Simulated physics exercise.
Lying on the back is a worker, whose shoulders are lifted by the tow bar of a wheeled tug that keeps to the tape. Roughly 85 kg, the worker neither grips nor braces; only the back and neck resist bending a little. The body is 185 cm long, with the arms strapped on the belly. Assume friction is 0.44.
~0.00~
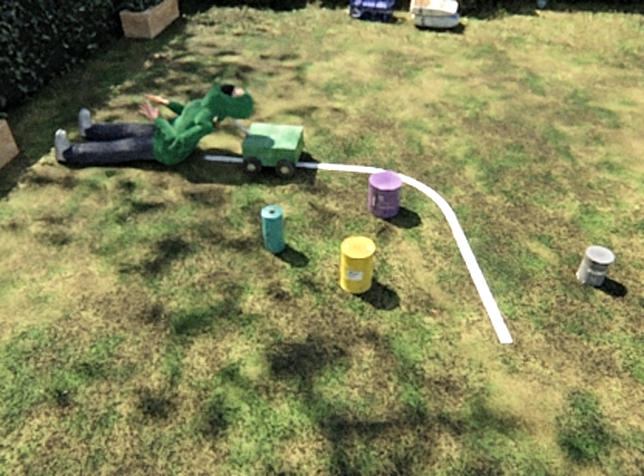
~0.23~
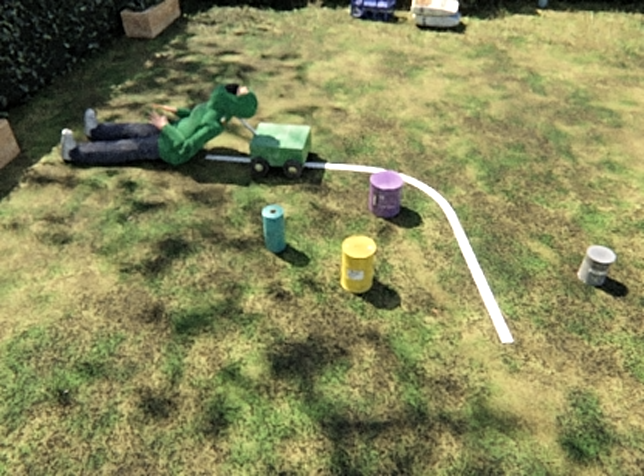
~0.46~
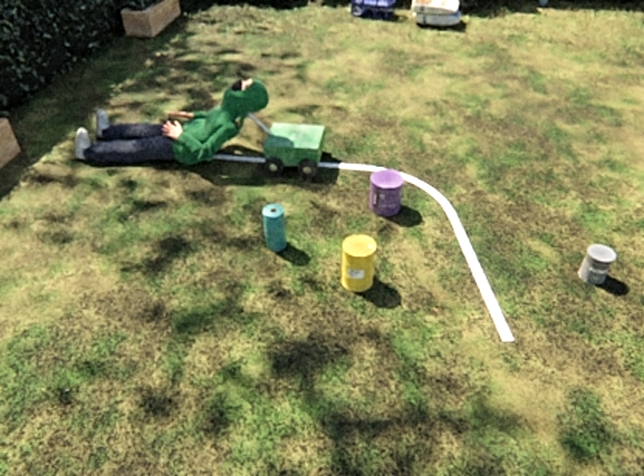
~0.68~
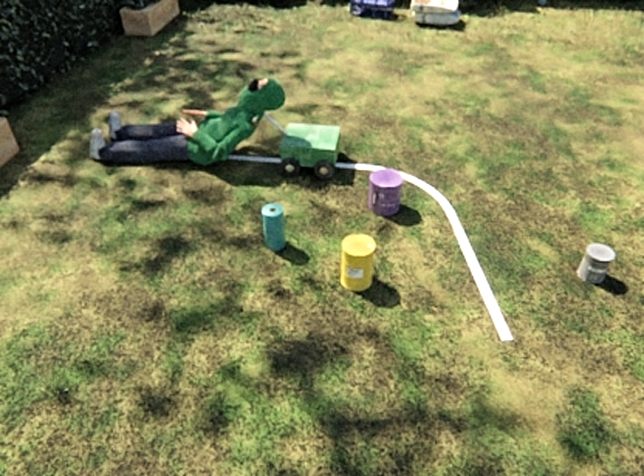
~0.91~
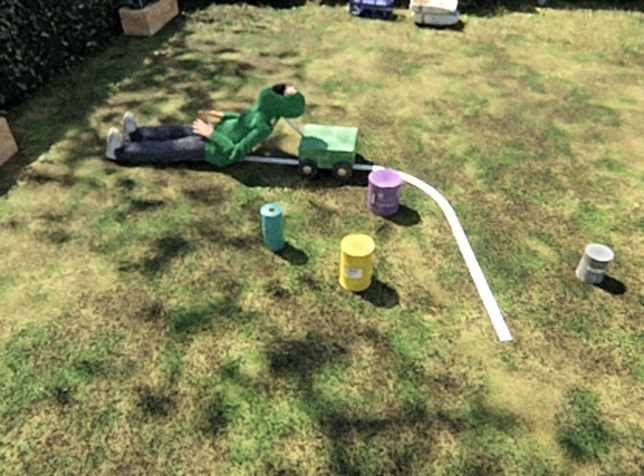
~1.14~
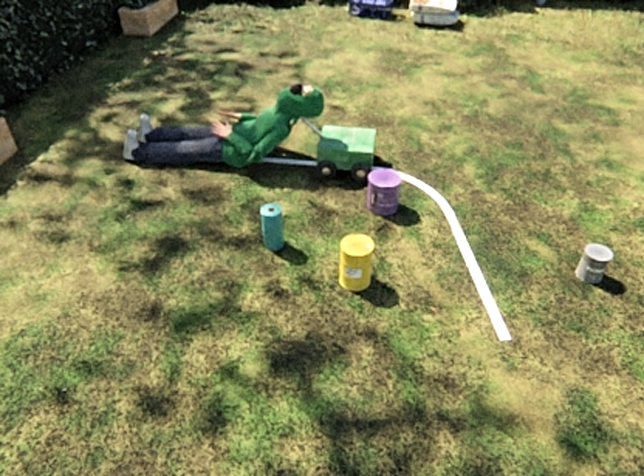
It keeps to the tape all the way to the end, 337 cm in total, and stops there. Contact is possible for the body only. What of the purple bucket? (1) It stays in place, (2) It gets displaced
Option 2: It gets displaced.
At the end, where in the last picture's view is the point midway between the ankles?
I'd say somewhere around (410, 204).
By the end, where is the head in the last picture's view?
I'd expect it close to pixel (541, 283).
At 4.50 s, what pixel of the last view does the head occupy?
I'd put it around pixel (513, 232).
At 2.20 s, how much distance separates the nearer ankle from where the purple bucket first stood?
Some 150 cm.
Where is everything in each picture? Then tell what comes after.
Purple bucket (385, 194), grey can (595, 266), end of the tape (507, 341), in the first frame.
Purple bucket (386, 194), grey can (596, 266); 5 cm hauled, in the second frame.
Purple bucket (386, 193), grey can (596, 264); 17 cm hauled, in the third frame.
Purple bucket (385, 192), grey can (595, 264); 32 cm hauled, in the fourth frame.
Purple bucket (384, 192), grey can (594, 264); 47 cm hauled, in the fifth frame.
Purple bucket (384, 192), grey can (594, 264), end of the tape (505, 339); 62 cm hauled, in the sixth frame.
After 2.20 s the purple bucket is where it stood, near (384, 192) in the last picture's view; the nearer ankle is 145 cm from that spot.
After 3.00 s the purple bucket is 6 cm from where it stood, near (387, 197) in the last picture's view; the grey can where it stood; the nearer ankle is 101 cm from that spot.
After 3.70 s the purple bucket is 19 cm from where it stood, near (389, 207) in the last picture's view; the nearer ankle is 69 cm from that spot.
After 4.50 s the purple bucket is 23 cm from where it stood, near (386, 211) in the last picture's view; the grey can where it stood; the nearer ankle is 28 cm from that spot.
By 5.3 s, purple bucket gets knocked; yellow bin stays put; teal post stays put; grey can stays put.
